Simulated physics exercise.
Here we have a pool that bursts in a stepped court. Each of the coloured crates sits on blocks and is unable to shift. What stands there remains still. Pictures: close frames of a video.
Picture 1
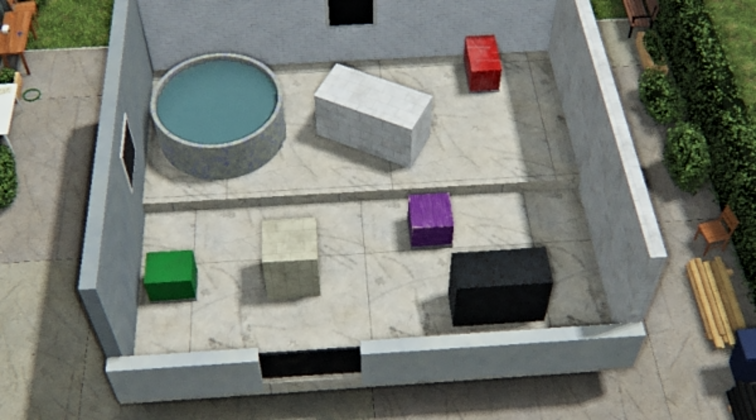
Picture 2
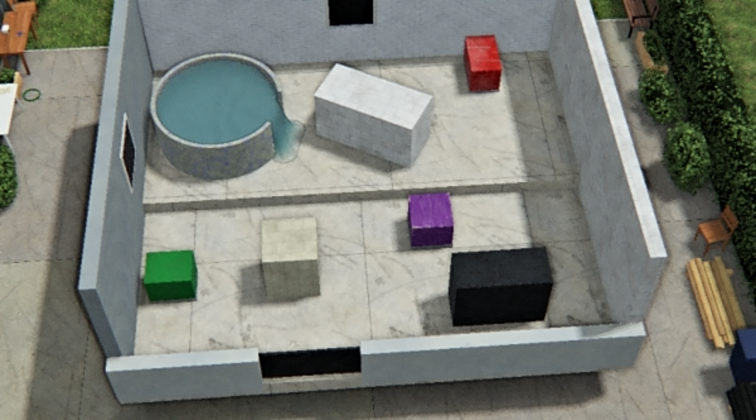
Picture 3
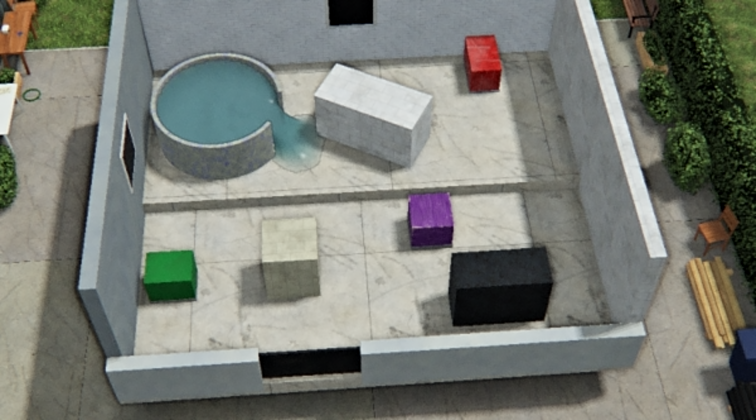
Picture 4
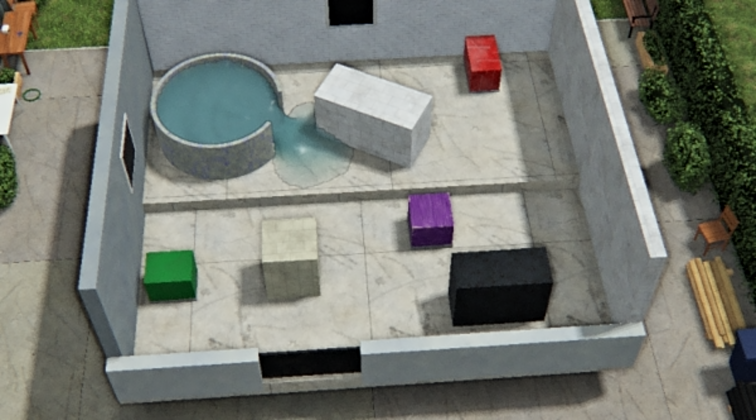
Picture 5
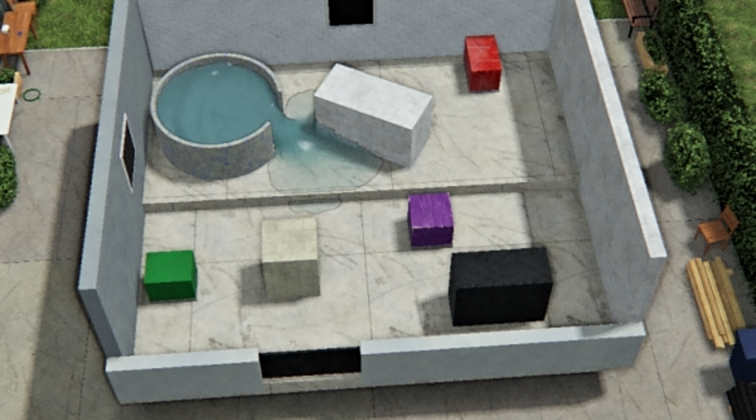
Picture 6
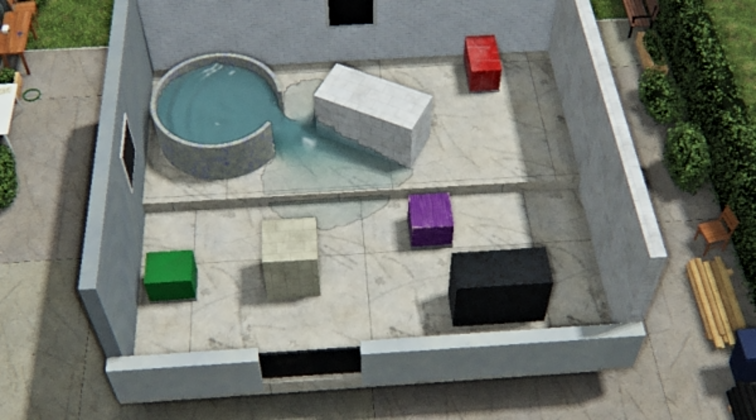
To begin with, the round pool sits full and still in a walled court with a pale block and several coloured crates. Then its right side opens and water pours out, spreading to the pale block, along its front, and over the step onto the lower floor, while the crates stay put.
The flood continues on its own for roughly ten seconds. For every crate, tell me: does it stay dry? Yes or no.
Here is how it goes: The green crate, no, it gets wet; the purple crate, no, it gets wet; the red crate, no, it gets wet.
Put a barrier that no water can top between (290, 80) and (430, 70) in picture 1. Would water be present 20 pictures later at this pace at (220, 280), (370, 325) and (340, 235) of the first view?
First unwetted, then inundated, then inundated.
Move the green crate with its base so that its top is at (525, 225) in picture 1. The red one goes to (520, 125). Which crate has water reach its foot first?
From the scene, I'd name the one in purple.
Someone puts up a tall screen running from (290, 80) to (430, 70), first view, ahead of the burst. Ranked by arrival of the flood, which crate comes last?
That would be the green one.
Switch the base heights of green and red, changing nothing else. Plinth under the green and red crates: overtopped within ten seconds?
Result: The green crate gets splashed; the red crate gets splashed.
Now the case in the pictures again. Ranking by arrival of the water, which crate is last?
Clearly the green-painted one.
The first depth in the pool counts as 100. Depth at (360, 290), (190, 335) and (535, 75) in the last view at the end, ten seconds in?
The three come to some 12, 10 and 2 per cent respectively.
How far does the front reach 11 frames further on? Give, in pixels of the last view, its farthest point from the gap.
About (601, 284).
A moment on, water covers 20 % of the floor; the green crate not reached, the purple crate water round its plinth, the red crate not reached.
Next, water covers 40 % of the floor; the green crate not reached, the purple crate water round its plinth, the red crate water round its plinth.
Then, water covers 55 % of the floor; the green crate not reached, the purple crate water round its plinth, the red crate water round its plinth.
Later, water covers 80 % of the floor; the green crate water round its plinth, the purple crate water round its plinth, the red crate water round its plinth.
In the end, water covers 95 % of the floor; the green crate was topped, the purple crate was topped, the red crate was topped.
